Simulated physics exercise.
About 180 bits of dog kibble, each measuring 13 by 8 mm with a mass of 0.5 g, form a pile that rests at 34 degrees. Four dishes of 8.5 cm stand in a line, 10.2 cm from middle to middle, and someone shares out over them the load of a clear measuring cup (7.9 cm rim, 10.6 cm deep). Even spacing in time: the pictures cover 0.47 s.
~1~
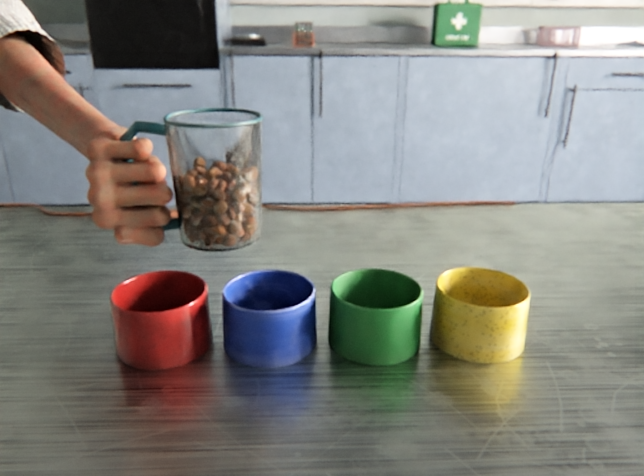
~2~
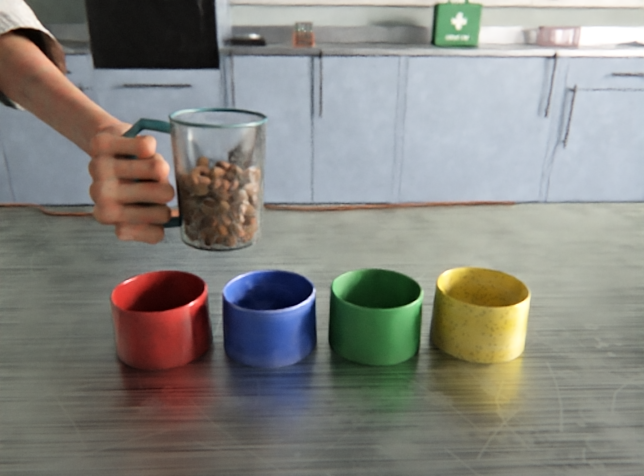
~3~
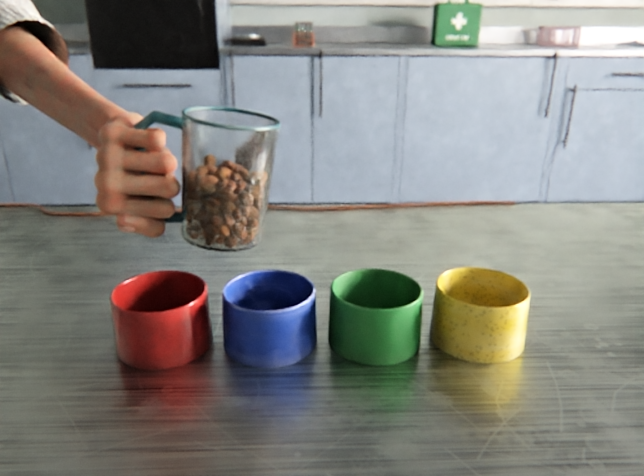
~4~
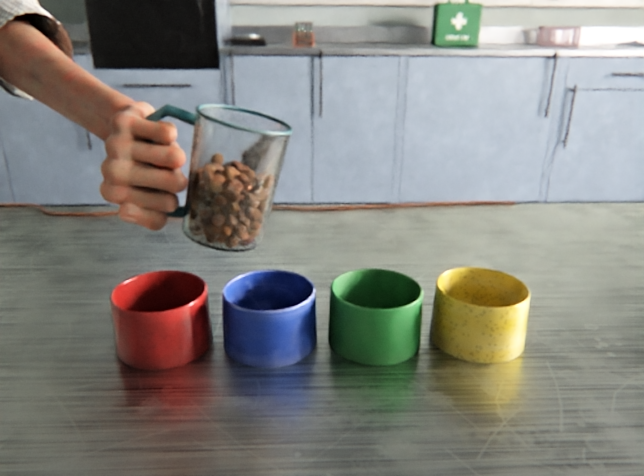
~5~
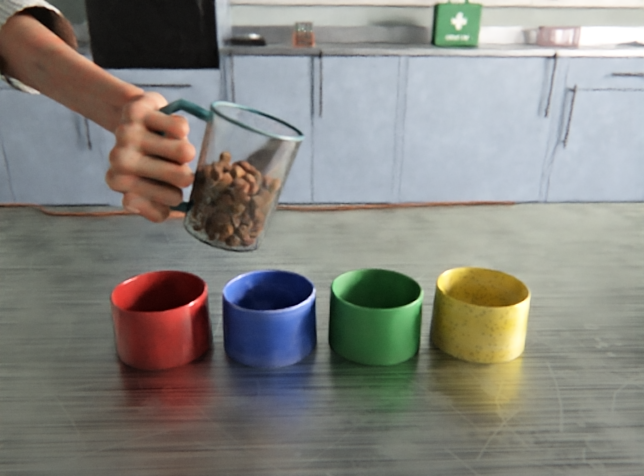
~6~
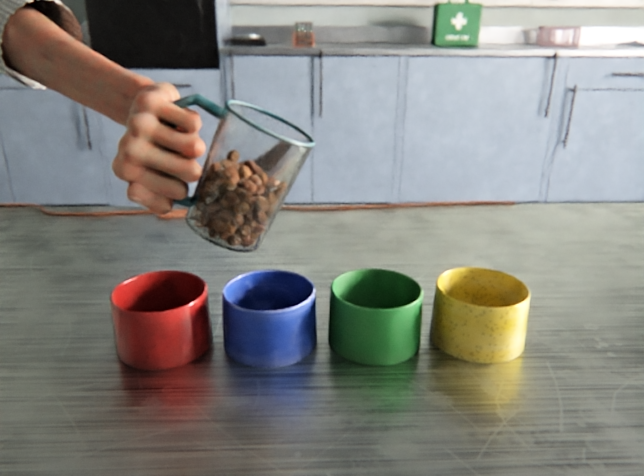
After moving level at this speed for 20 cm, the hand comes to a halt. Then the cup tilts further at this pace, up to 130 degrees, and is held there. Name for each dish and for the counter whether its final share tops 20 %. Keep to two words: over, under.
In the end red: A fifth or less. Blue: A fifth or less. Green: More than a fifth. Yellow: A fifth or less. Counter: More than a fifth.
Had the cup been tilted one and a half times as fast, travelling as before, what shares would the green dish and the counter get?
It would be green 100 and counter 0.
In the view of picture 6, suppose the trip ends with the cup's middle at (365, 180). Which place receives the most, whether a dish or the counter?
Most of it ends up at green.
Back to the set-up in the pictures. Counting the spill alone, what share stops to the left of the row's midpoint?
Share: About 0 in a hundred.
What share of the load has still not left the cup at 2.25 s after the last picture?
I'd estimate some 0 per cent of the load.
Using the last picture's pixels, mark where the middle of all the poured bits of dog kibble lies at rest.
When it all comes to rest, the middle is near (407, 331).
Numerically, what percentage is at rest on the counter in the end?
Some 45 per cent.
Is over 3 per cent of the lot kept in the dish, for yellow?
Result for yellow: Yes, it does.
Then, 1.35 s after the last picture, tilt 107 degrees; cup holds 95 %, green 5 %.
Then, 2.25 s after the last picture, tilt 130 degrees; cup holds 0 %, green 45 %, yellow 10 %.
Then, 3.14 s after the last picture, tilt 130 degrees; cup holds 0 %, green 45 %, yellow 10 %.
In the end, red 0 %, blue 0 %, green 45 %, yellow 10 %, counter 45 %.
